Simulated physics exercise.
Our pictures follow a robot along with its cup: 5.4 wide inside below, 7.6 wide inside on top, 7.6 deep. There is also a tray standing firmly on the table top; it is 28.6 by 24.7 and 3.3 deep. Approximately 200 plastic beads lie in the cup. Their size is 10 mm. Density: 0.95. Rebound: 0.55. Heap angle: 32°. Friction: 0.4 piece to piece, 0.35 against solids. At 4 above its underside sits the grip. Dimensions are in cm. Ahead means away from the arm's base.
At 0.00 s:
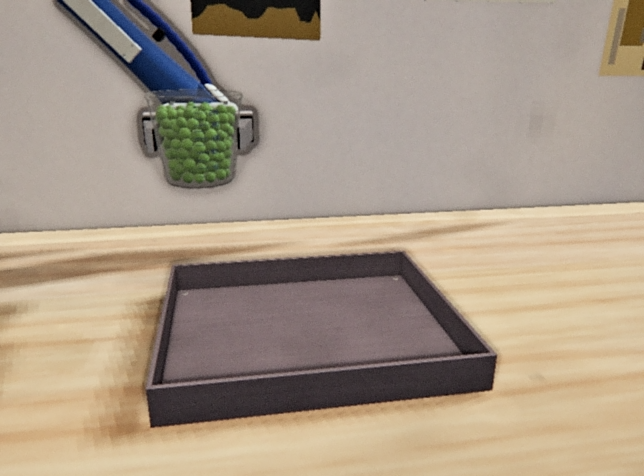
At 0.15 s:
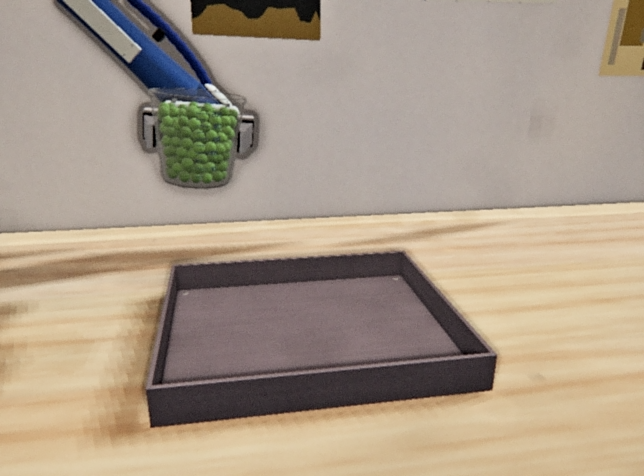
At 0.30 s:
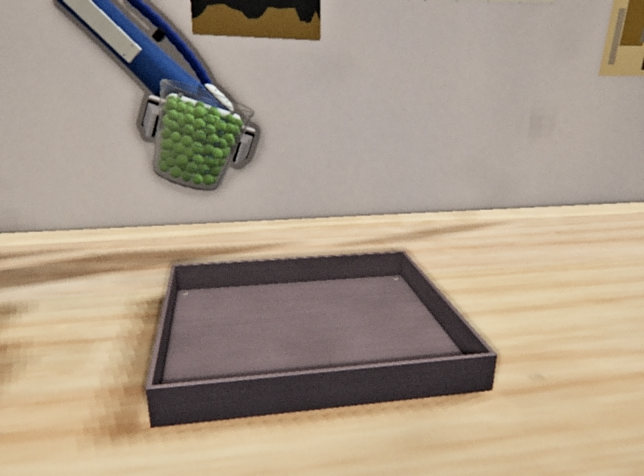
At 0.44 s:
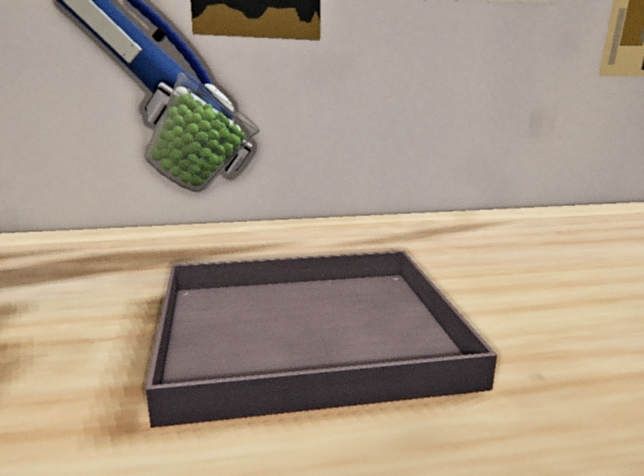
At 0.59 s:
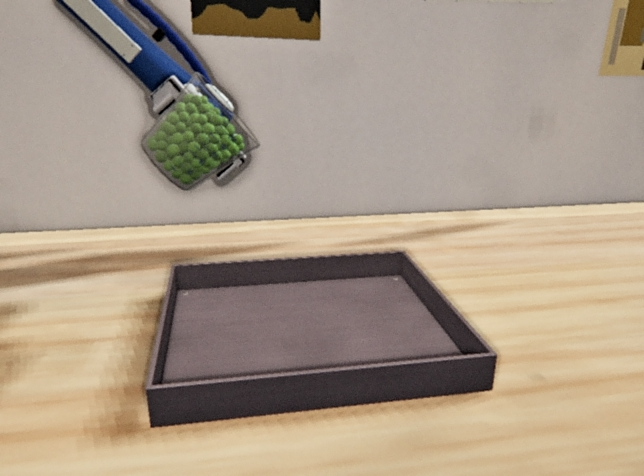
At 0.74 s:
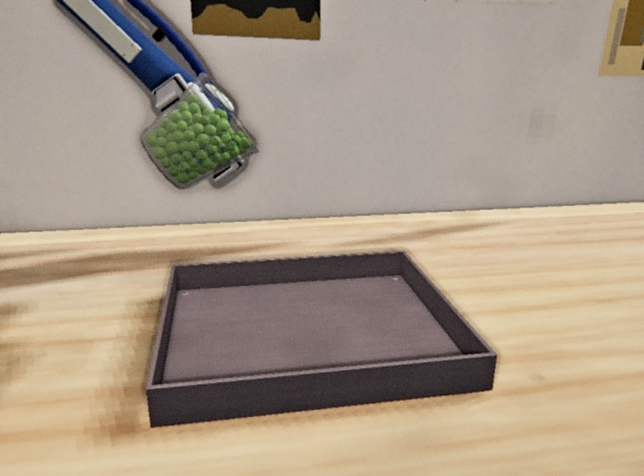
Above a pale wooden table top with a shallow dark tray, a blue robot arm holds a clear cup packed with green beads upright against a grey wall. The arm then tilts the cup steadily forward while keeping it in nearly the same spot, and the beads remain inside.
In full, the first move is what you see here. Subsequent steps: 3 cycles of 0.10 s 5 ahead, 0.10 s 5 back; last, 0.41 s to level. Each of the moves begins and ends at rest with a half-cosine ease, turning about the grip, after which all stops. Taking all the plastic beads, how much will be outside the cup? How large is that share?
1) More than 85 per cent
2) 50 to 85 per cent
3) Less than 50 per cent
50 to 85 per cent (2).
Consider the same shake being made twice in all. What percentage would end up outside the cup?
It would come to about 65 %.
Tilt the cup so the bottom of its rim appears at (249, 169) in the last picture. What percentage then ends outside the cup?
100 percent or so.
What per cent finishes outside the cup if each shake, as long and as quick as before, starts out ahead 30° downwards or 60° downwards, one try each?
You'd get about 40 per cent with the first setting and about 25 per cent with the second.
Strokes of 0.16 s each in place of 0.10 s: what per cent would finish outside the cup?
About 35 per cent in that case.
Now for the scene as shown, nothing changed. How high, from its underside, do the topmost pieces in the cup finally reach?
Around 5.0 cm above the underside.
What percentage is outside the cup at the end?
Close to 75 in a hundred.
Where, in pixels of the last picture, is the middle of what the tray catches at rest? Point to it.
(364, 324).
By 1.14 s, tilted 56° forward, highest piece 24 above the table; 87 in the tray, 83 in the cup, 34 in flight or on a rim.
By 1.55 s, tilted 27° forward, highest piece 22 above the table; 136 in the tray, 54 in the cup, 11 on the table or floor, 3 in flight or on a rim.
By 1.95 s, level, highest piece 22 above the table; 138 in the tray, 54 in the cup, 12 on the table or floor.
By 3.00 s, level, highest piece 22 above the table; 138 in the tray, 54 in the cup, 12 on the table or floor.
Final count, 138 in the tray, 54 in the cup, 12 on the table or floor. That is 74 % outside the cup.
